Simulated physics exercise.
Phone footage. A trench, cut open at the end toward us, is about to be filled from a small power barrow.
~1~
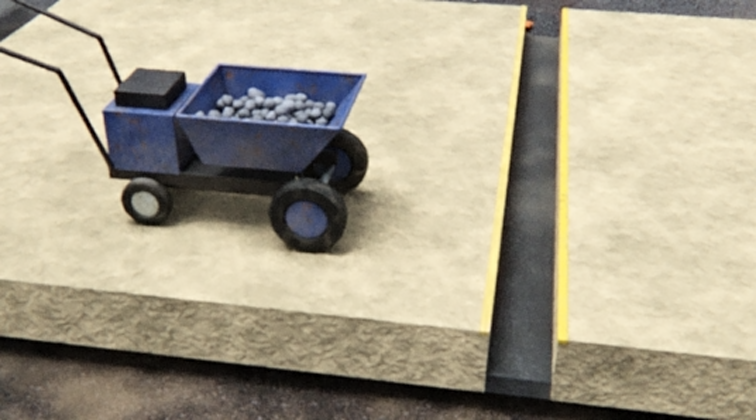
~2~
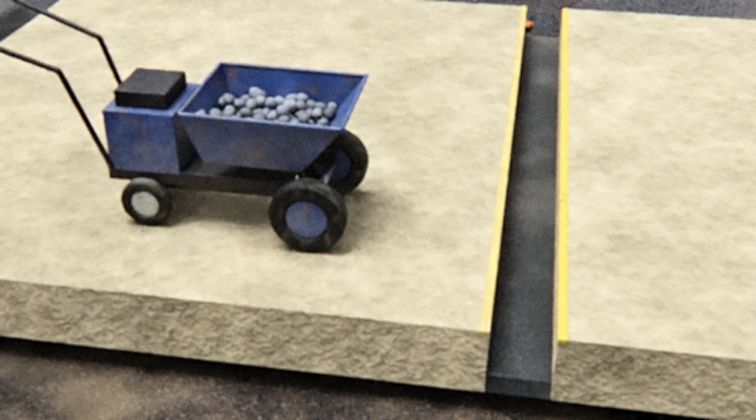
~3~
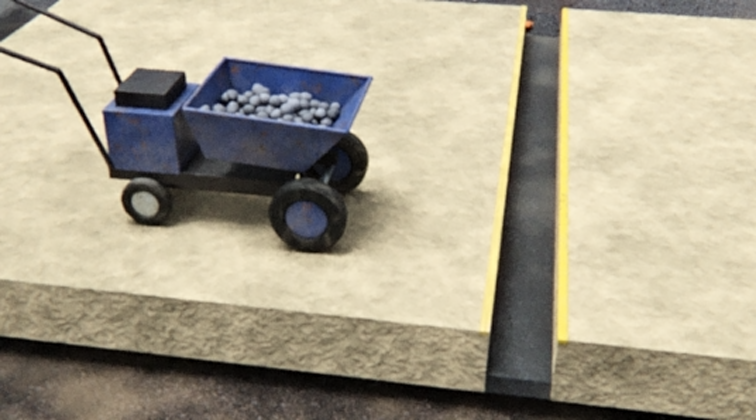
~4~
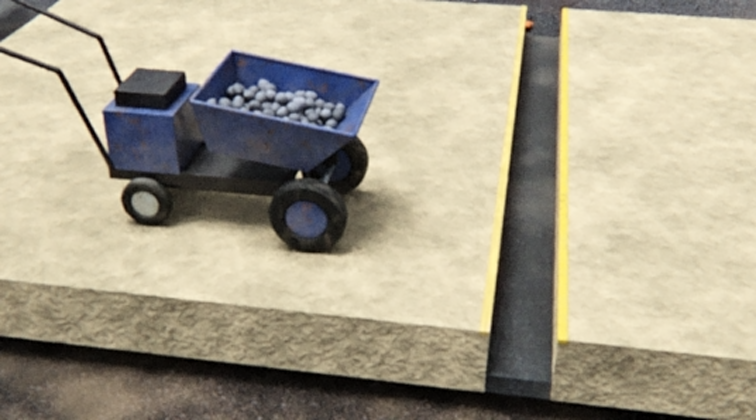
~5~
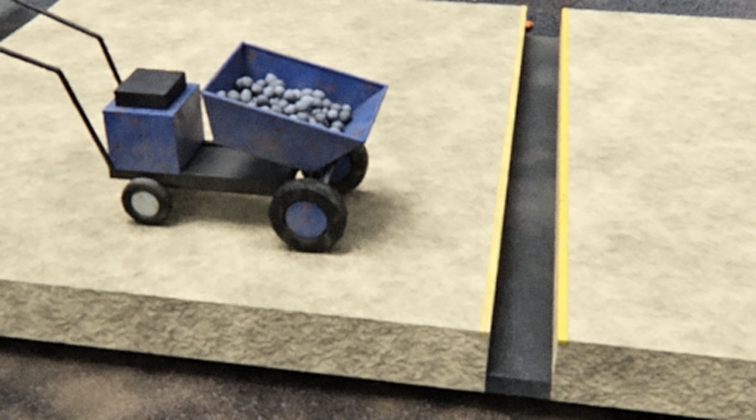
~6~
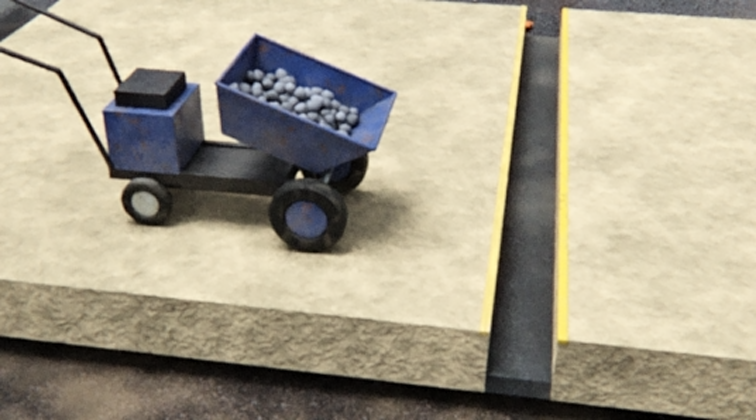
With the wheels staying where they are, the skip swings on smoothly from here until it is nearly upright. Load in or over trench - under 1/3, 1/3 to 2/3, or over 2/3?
Trench receives below a third.
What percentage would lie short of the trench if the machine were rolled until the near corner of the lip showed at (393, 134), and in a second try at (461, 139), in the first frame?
It comes out near 30 in a hundred for the first and near 0 in a hundred for the second.
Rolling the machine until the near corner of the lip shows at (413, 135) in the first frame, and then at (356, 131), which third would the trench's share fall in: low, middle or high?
First over two thirds, then under a third.
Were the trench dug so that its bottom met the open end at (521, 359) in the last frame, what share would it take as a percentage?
Estimated share: Approx. 20 %.
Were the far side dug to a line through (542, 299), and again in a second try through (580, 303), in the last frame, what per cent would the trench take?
In order: 20 per cent, then 20 per cent.
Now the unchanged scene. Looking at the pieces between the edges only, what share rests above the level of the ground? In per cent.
Around 0 per cent.
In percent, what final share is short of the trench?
About 75 %.
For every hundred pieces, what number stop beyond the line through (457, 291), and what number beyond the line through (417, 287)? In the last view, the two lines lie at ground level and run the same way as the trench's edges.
Around 40 percent for the first and 80 percent for the second.
Just after the last frame, skip tipped steeply; every one in the skip.
A moment on, skip tipped steeply; the larger part in the skip; roughly a quarter short of the trench.
Further on, skip tipped right over; about a tenth in the skip; the larger part short of the trench; about a tenth in or heaped over the trench.
When it is over, skip tipped right over; about a tenth in the skip; the larger part short of the trench; about a tenth in or heaped over the trench; not one beyond it.
